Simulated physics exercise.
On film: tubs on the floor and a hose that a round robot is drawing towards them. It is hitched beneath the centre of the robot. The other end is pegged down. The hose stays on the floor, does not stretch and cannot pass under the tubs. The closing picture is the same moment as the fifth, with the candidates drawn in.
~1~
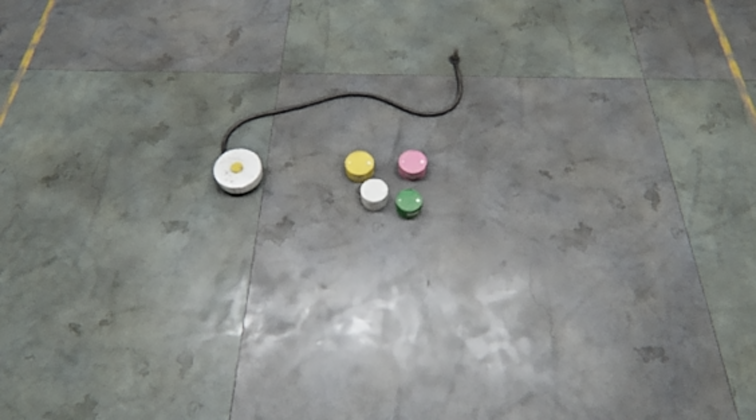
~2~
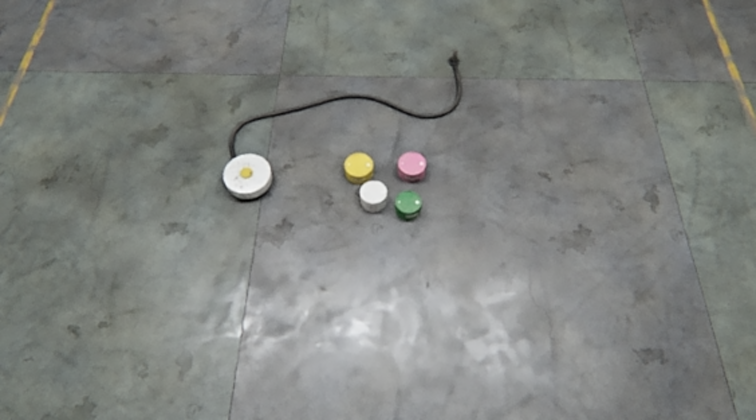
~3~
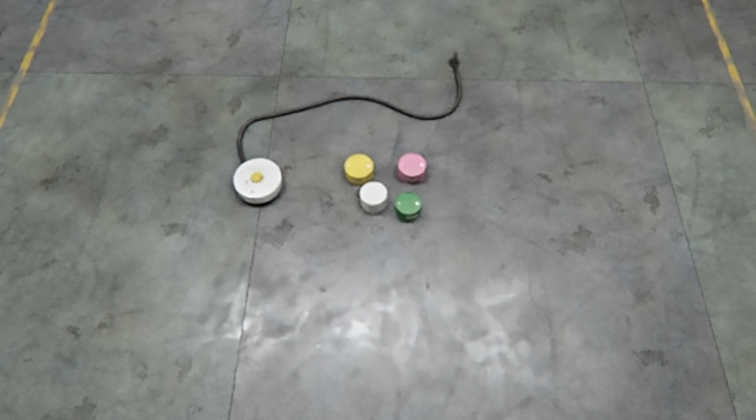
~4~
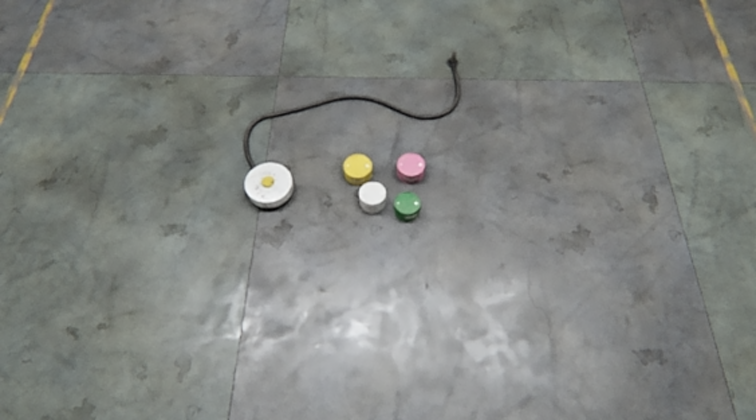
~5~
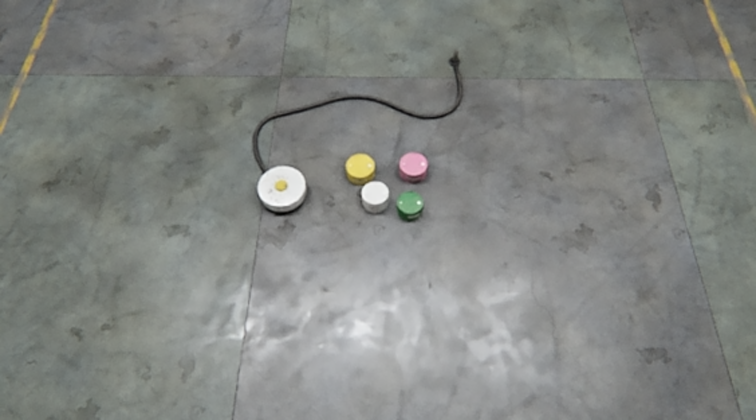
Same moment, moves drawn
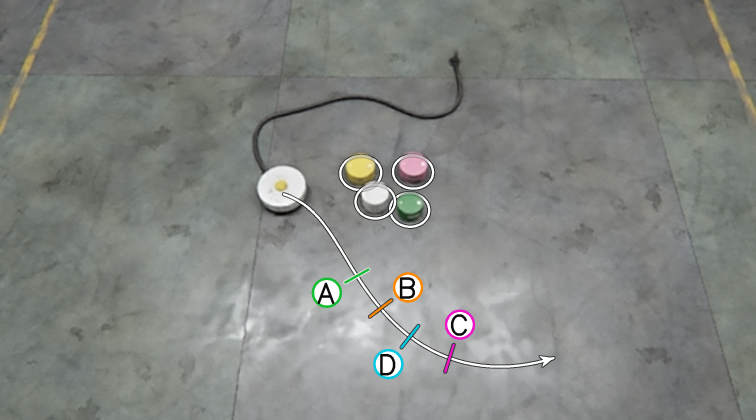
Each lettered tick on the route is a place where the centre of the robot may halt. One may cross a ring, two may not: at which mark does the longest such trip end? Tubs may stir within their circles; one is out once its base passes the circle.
Up to mark C.
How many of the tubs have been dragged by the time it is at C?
One.
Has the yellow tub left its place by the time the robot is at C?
By then, yes.
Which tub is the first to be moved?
Yellow.
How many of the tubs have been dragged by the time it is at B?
The count is none.
On the copy, A at (357, 276); B at (381, 308); C at (450, 358); D at (410, 337); the route from (284, 194) via (383, 312) to (554, 358).
On C. First, robot (337, 240).
Then, robot (385, 310).
Finally, robot (451, 355); yellow tub (374, 172); one over the rings.
By contrast, A is within the limit but short; B is within the limit but short; D is within the limit but short.
